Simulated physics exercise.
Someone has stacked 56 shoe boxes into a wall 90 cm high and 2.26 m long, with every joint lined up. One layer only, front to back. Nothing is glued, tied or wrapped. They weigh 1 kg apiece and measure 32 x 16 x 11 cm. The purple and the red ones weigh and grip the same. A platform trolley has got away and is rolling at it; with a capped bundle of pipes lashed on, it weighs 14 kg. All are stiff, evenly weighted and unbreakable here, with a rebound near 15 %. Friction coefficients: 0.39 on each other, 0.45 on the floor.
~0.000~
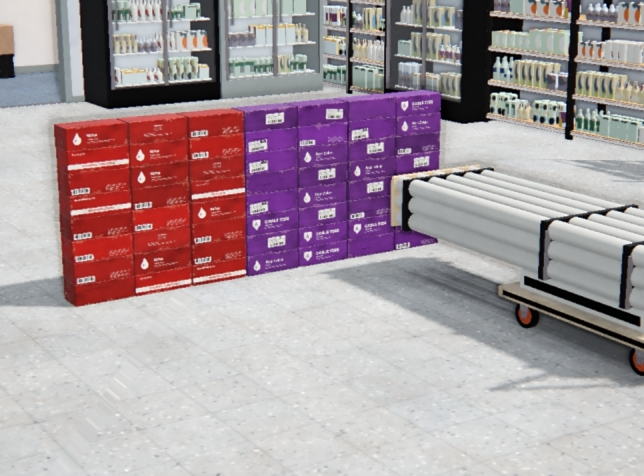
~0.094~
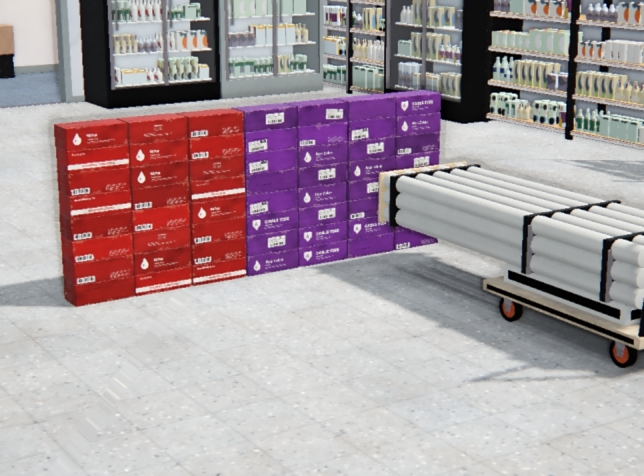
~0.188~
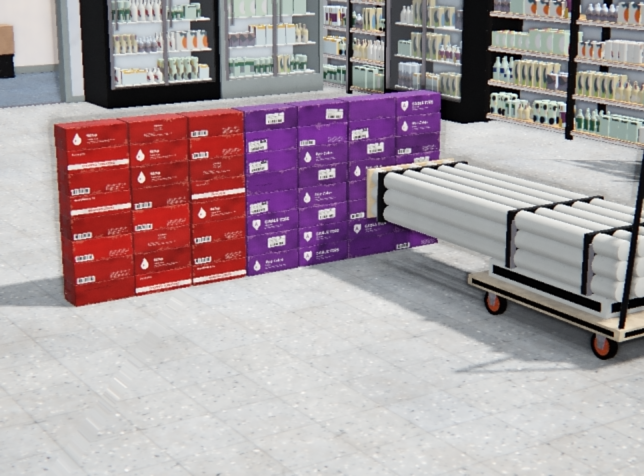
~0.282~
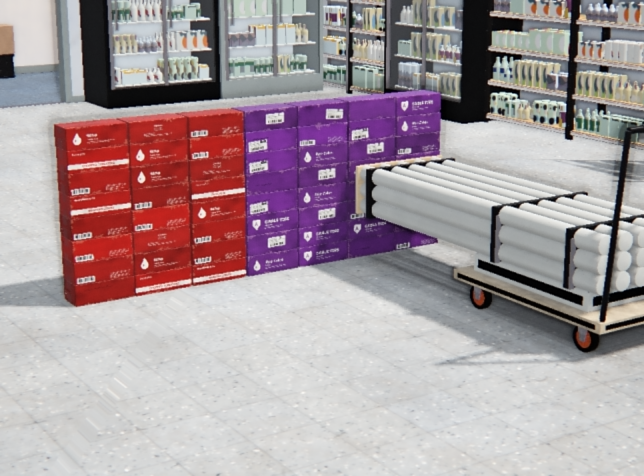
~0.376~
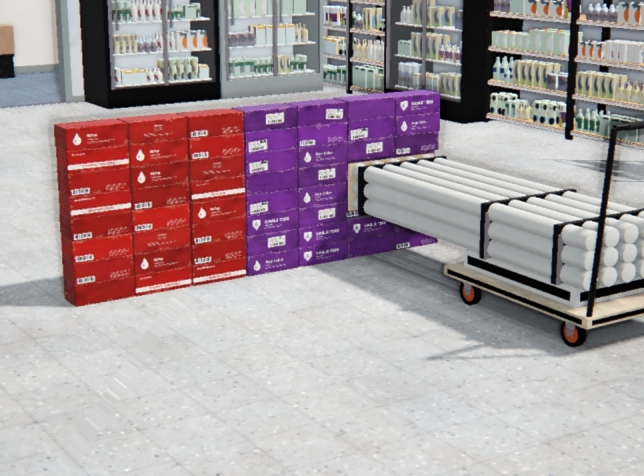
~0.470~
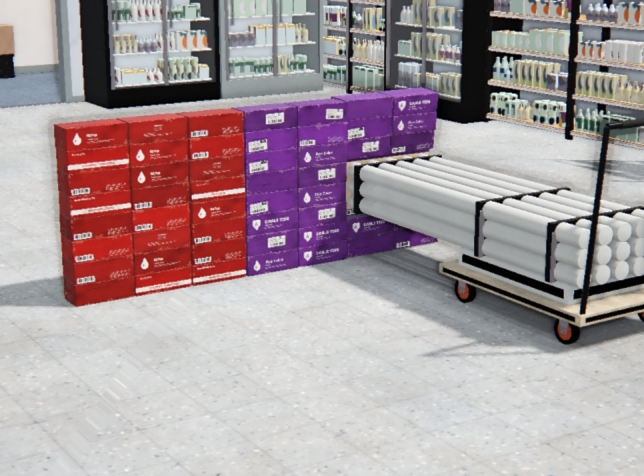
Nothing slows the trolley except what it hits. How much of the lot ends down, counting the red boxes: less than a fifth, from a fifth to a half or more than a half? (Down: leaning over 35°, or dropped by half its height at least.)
It comes to under a fifth.
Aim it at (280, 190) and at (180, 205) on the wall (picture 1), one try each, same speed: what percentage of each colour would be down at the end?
Red 30 then 60, purple 50 then 0 per cent.
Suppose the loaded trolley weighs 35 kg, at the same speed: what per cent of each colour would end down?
In that case red 0, purple 50 per cent.
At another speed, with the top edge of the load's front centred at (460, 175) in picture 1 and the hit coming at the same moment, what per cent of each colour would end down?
In that case red 0, purple 50 per cent.
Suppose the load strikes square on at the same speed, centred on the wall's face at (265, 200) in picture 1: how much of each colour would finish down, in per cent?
In that case red 20, purple 20 per cent.
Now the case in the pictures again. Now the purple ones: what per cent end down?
Ending so: Purple 40 per cent.
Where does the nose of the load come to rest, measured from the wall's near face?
About 20 cm past it.
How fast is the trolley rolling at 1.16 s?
Roughly 0.1 m/s.
Around 0.64 s, load 12 cm past the wall's line, still rolling; none of the 24 red boxes down (0 of 56 in all colours); top red box unmoved.
Around 0.92 s, load 15 cm past the wall's line, still rolling; none of the 24 red boxes down (0 of 56 in all colours); top red box unmoved.
Around 1.16 s, load 17 cm past the wall's line, still rolling; none of the 24 red boxes down (14 of 56 in all colours); top red box unmoved.
Around 1.36 s, load 18 cm past the wall's line, stopped; none of the 24 red boxes down (14 of 56 in all colours); top red box unmoved.
Finally (2.3 s), load 19 cm past the wall's line, stopped; none of the 24 red boxes down (13 of 56 in all colours); top red box unmoved; top purple box unmoved. That is 0 per cent. Seen by the last camera, middles, top red box near (152, 128), top purple box near (315, 112).
